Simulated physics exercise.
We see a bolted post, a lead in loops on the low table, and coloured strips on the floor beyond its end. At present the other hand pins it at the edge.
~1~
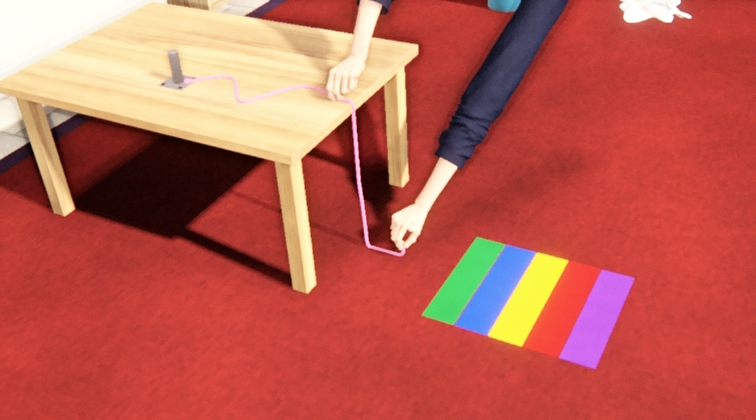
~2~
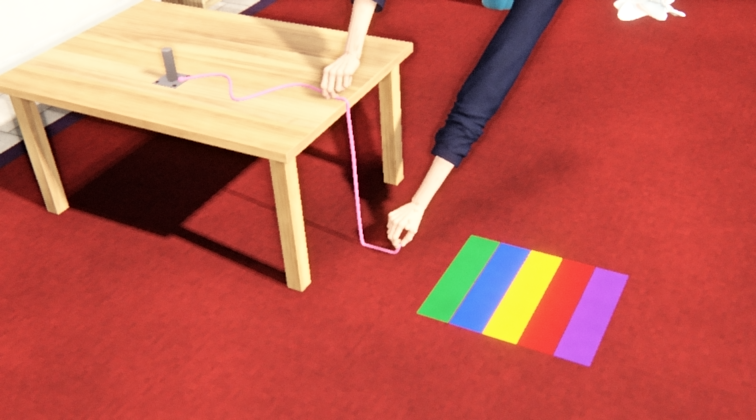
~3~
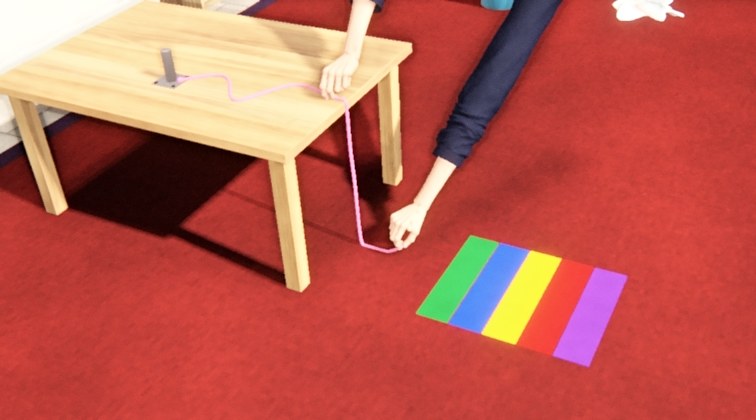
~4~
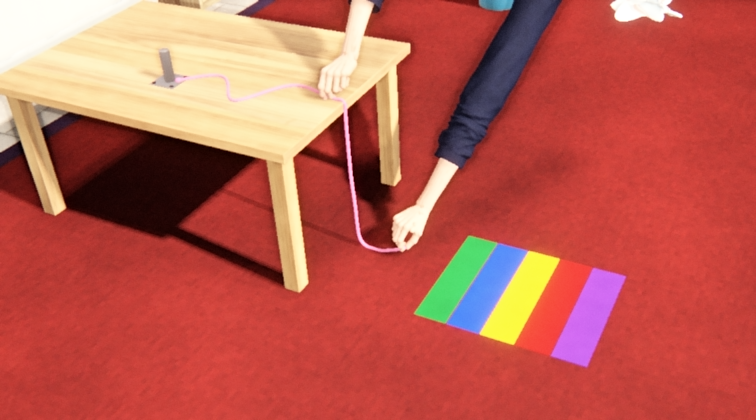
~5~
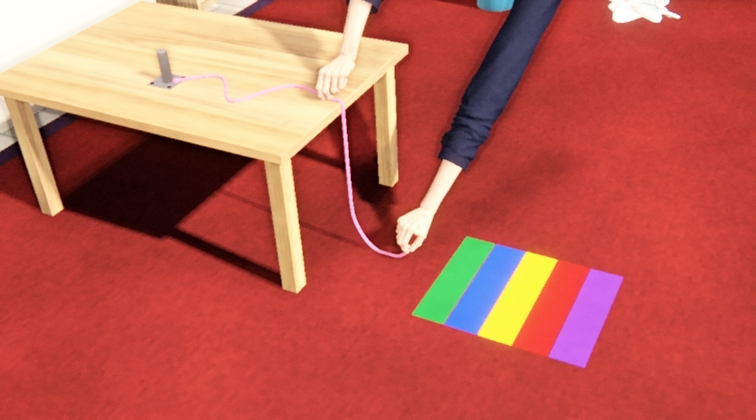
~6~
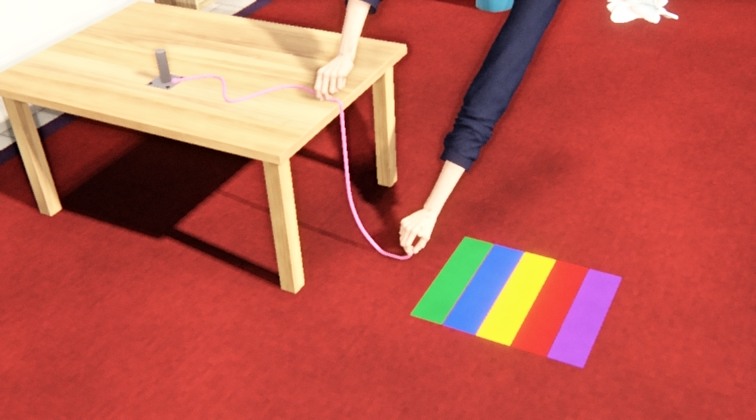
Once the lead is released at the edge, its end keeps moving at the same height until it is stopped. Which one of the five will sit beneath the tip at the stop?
The red strip will.
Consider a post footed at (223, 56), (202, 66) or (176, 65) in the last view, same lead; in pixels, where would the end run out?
The spots are near (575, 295), (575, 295) and (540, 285).
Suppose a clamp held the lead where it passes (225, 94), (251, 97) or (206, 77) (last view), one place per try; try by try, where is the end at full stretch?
Taking them in turn, I'd expect around (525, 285), (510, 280) and finally (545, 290).
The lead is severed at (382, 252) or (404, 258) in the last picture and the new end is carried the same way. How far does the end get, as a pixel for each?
(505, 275) and (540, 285).
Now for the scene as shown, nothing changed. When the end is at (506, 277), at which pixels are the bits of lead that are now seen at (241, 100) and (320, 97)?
Positions: (274, 99) for the first, (345, 136) for the second.
Soon after, end near (506, 277); over yellow.
Then, end near (538, 286); over red.
At full stretch, end near (558, 292); over red. It gets as far as the red strip.
